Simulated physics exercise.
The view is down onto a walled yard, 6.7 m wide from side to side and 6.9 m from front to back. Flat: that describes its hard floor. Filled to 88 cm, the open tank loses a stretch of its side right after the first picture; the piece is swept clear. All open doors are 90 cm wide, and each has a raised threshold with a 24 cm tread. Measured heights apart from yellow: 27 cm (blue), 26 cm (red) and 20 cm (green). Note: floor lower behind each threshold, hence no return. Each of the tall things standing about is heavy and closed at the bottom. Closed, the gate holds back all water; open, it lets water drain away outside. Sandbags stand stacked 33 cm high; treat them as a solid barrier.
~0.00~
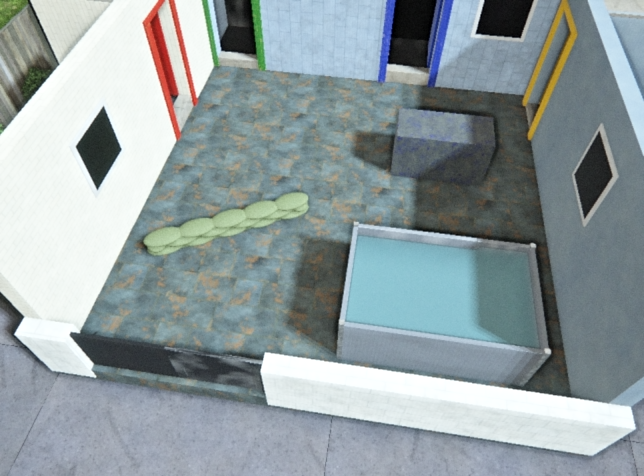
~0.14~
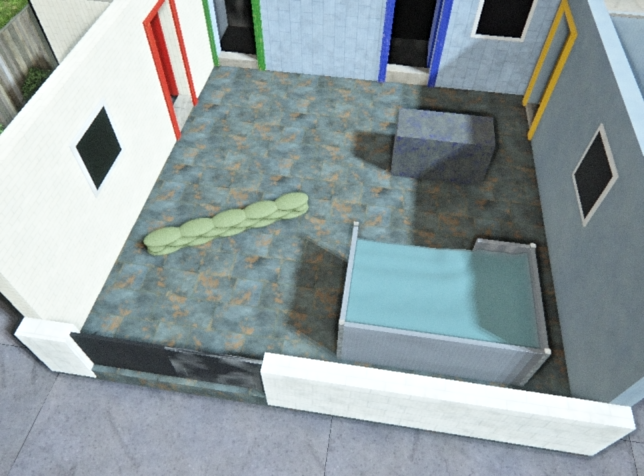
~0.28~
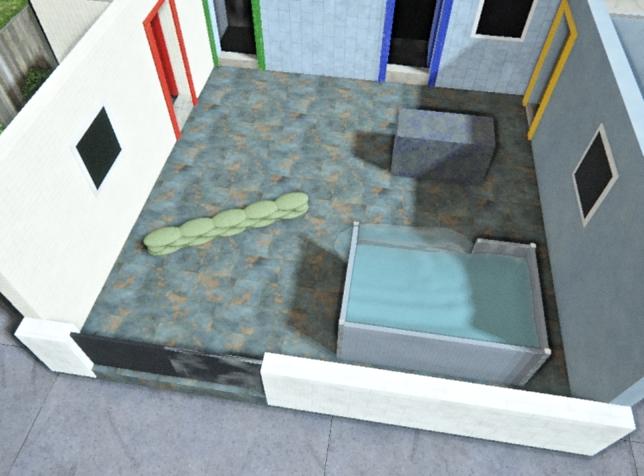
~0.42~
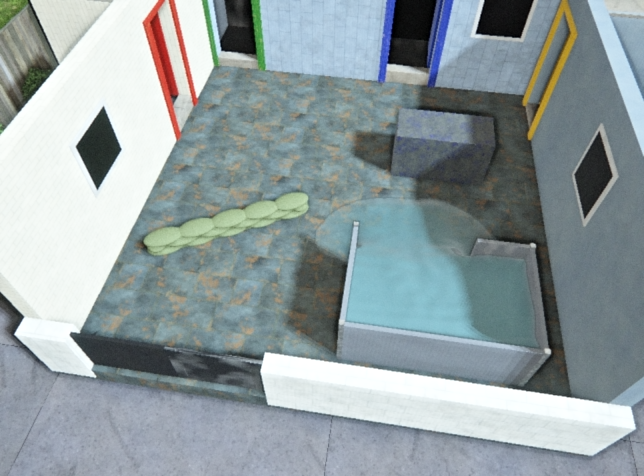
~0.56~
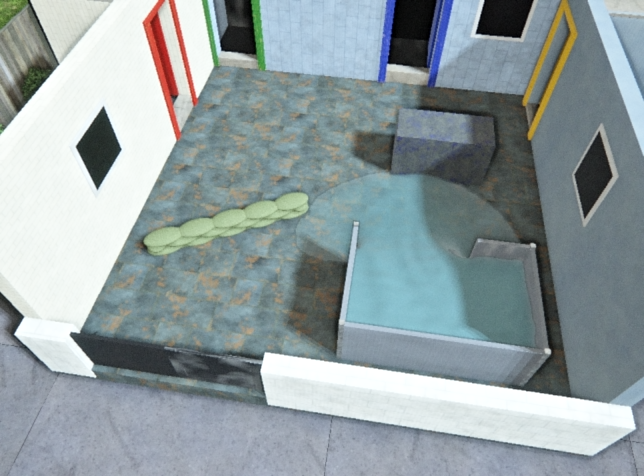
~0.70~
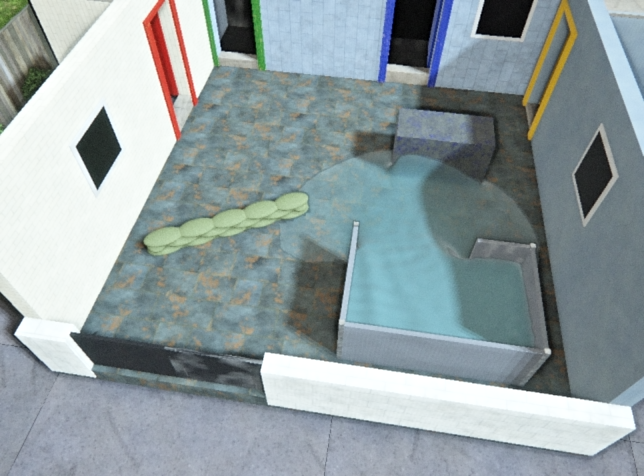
Walled yard seen from above, an open tank losing part of its far side and water spreading across the floor toward a grey block.
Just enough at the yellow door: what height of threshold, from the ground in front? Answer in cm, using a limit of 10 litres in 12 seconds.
Some 7.5 cm.
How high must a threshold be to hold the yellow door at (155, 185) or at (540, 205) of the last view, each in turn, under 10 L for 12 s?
You'd want roughly 12.5 cm there first, then roughly 31 cm.
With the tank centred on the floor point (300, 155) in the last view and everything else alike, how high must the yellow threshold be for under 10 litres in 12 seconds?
Roughly 22 cm is needed.
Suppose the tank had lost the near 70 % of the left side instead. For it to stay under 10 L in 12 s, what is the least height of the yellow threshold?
At least roughly 9.5 centimetres tall.
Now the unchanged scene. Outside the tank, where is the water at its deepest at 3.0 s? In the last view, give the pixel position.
Around (214, 66).
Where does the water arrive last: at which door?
The answer is the red door.
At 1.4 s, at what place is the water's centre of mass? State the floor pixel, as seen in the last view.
Centre estimate: (416, 248) px, approximately.
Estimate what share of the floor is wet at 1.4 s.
Near 30 per cent is wet.
After 1.4 s water covers 30 % of the floor, deepest (53 cm) near (414, 182); it has not reached the yellow door.
After 3.0 s water covers 65 % of the floor, deepest (42 cm) near (214, 66); 5 cm at the yellow door, 0 litres in over its 9 cm threshold.
After 12.0 s water covers 95 % of the floor, deepest (13 cm) near (329, 326); 8 cm at the yellow door, 3 litres in over its 9 cm threshold.
At the yellow door as built, the water arrived by 1.5 s and peaked near 10 cm at 7.4 s.
With a threshold of 6.5 cm, 16 litres would have come in within the 12 s; with 8.5 cm, 4 litres. So under 10 litres takes about 7.5 cm.
